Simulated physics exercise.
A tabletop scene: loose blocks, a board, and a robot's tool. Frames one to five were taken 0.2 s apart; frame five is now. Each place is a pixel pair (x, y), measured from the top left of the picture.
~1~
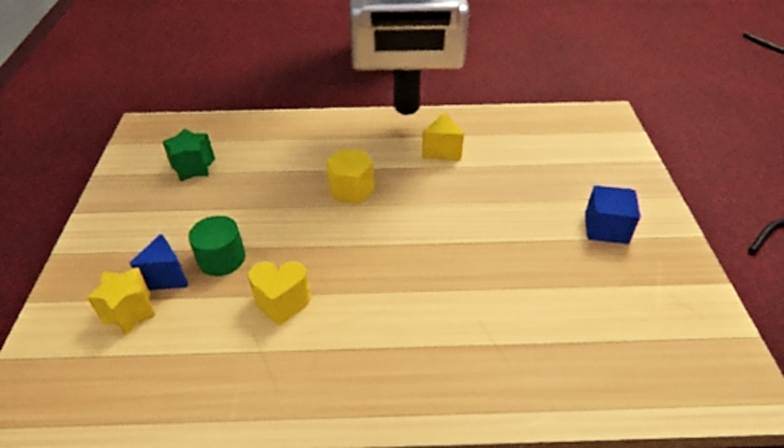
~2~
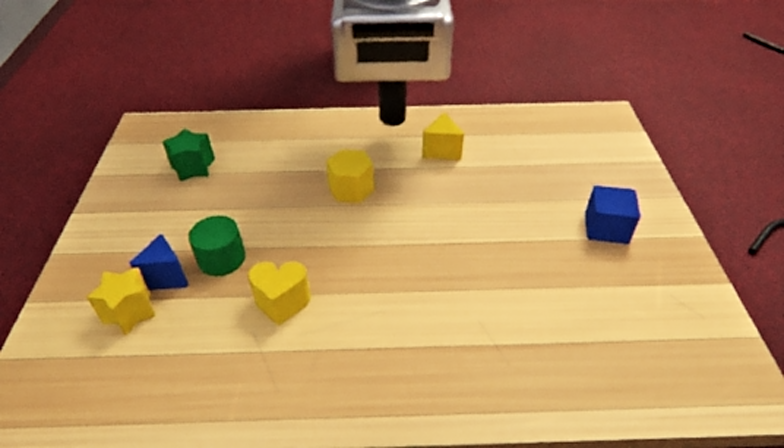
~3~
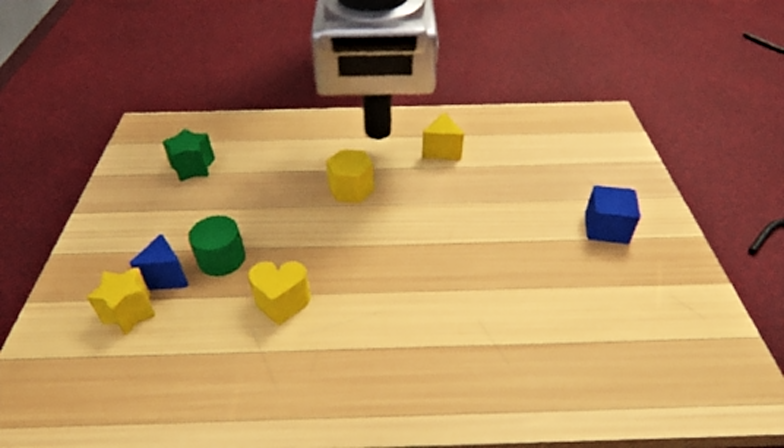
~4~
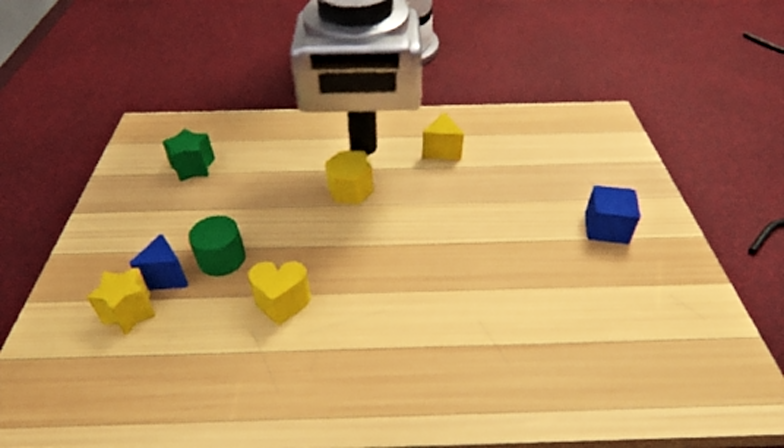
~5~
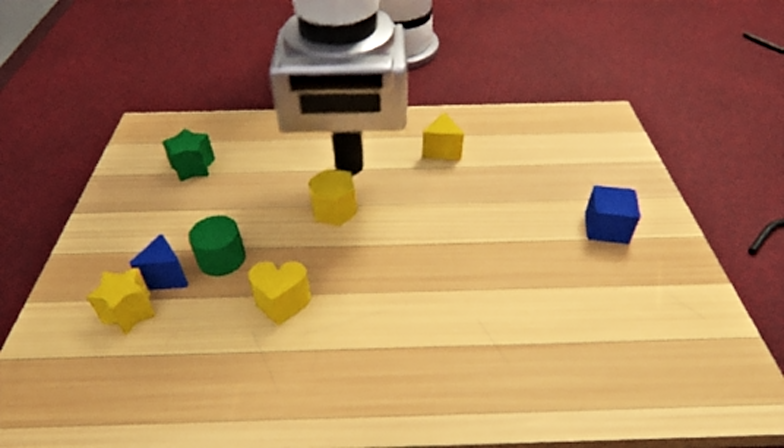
On a wooden tabletop, a robot's tool moves down and left to the yellow hexagonal block, then pushes it slightly down-left.
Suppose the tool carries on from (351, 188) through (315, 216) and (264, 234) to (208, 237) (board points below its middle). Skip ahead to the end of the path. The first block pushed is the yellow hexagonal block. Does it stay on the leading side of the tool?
It lies beside or behind the tool.
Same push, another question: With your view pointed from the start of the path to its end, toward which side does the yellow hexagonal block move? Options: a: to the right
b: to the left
My pick is b.
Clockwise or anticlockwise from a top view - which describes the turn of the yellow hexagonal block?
From above, counter-clockwise.
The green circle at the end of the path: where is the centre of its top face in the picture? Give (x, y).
Its top centre lands on (186, 240).
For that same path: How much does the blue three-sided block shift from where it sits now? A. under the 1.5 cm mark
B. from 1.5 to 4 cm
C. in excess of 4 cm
I choose A.
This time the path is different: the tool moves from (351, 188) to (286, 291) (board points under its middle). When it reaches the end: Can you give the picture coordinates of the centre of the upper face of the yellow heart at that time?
For the centre of its top, I'd go with (257, 301).
The first path, step by step. One third of the way, tool at (312, 197); yellow hexagonal block at (296, 216), turned 15° anticlockwise.
Two thirds of the way, tool at (259, 215); yellow hexagonal block at (270, 235), turned 70° anticlockwise.
At the end, tool at (201, 218); yellow star-shaped block at (112, 290); blue three-sided block at (145, 260), turned 15° clockwise; green circle at (186, 240); yellow hexagonal block at (270, 235), turned 70° anticlockwise.
